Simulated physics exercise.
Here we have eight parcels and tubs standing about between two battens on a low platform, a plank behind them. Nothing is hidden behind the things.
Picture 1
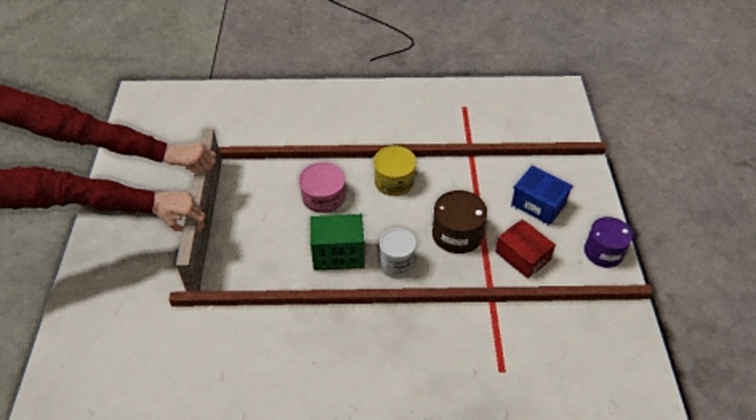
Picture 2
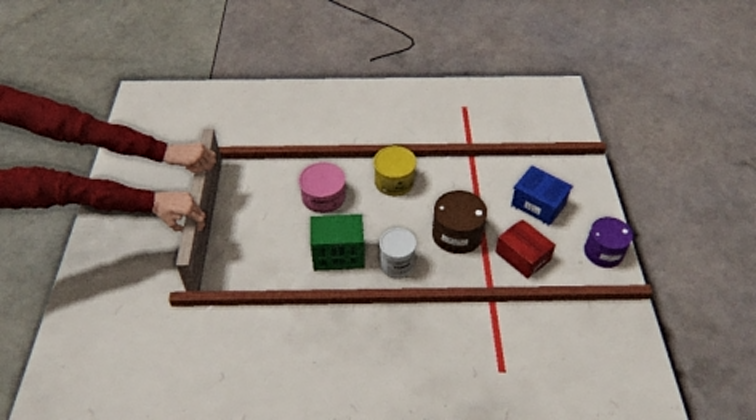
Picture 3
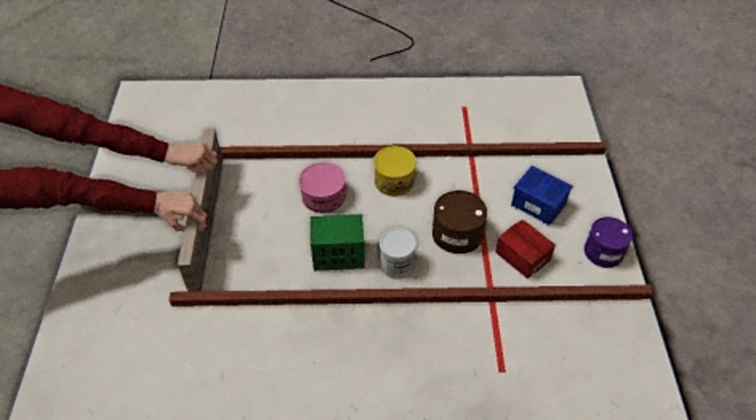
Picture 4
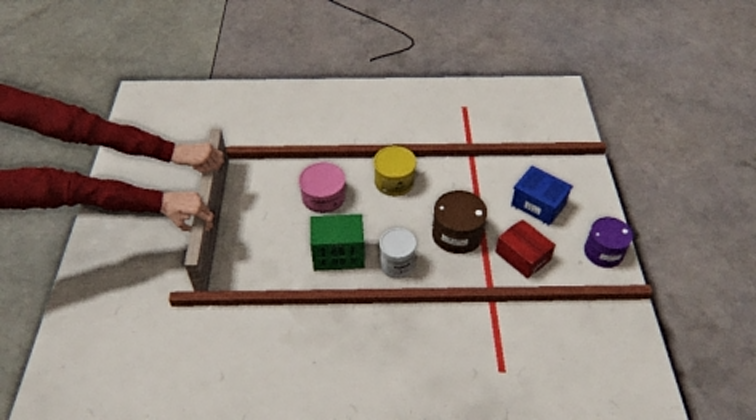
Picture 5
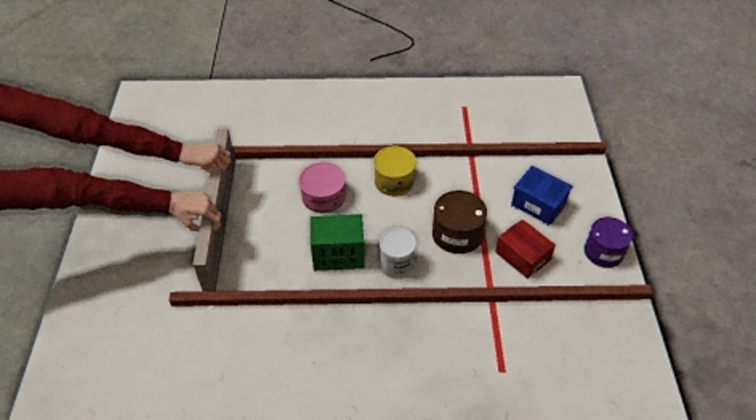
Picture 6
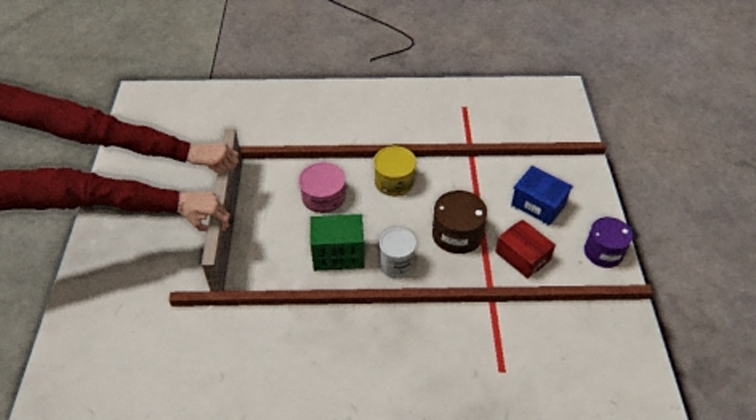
Two hands in dark red sleeves slide an upright plank a short way rightward between two brown battens, while the tubs and parcels stay still and the camera holds steady. Seen from above, a pale platform rests on a grey floor. Pink and yellow tubs, a green crate and a white tub stand left of a red line, a brown canister beside it, and blue, red and purple containers right.
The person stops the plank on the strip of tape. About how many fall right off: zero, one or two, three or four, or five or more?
In the end the number that fall off is zero.
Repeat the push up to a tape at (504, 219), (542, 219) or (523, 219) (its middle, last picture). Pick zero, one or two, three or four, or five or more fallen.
In that order: Just one or two; either one or two; one or two.
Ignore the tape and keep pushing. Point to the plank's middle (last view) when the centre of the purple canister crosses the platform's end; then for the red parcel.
Its middle is around (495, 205) and around (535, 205).
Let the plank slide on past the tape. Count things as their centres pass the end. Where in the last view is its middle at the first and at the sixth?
Its middle is around (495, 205) and later (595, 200).
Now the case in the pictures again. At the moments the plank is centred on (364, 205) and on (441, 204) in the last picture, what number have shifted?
At the one place 4, at the other 6.
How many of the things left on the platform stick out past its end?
It comes to 1.
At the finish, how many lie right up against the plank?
The number is 3.
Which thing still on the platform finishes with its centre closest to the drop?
The purple canister ends nearest.
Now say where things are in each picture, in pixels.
In the first picture, purple canister (608, 242); blue tote (541, 196); red parcel (525, 248); plank (201, 208); tape (481, 219).
In the second picture, blue tote (541, 196); pink pail (323, 188).
In the third picture, red parcel (525, 248); green crate (338, 243).
In the fourth picture, purple canister (608, 242); brown canister (459, 222).
In the fifth picture, blue tote (541, 196); yellow pail (395, 172).
In the sixth picture, purple canister (608, 242); blue tote (541, 196); red parcel (525, 248); plank (224, 207); tape (481, 219).
A little later, none off yet; purple canister at rest near (608, 242); blue tote at rest near (541, 196); red parcel at rest near (525, 248).
When it is over, the number that fall off is zero.
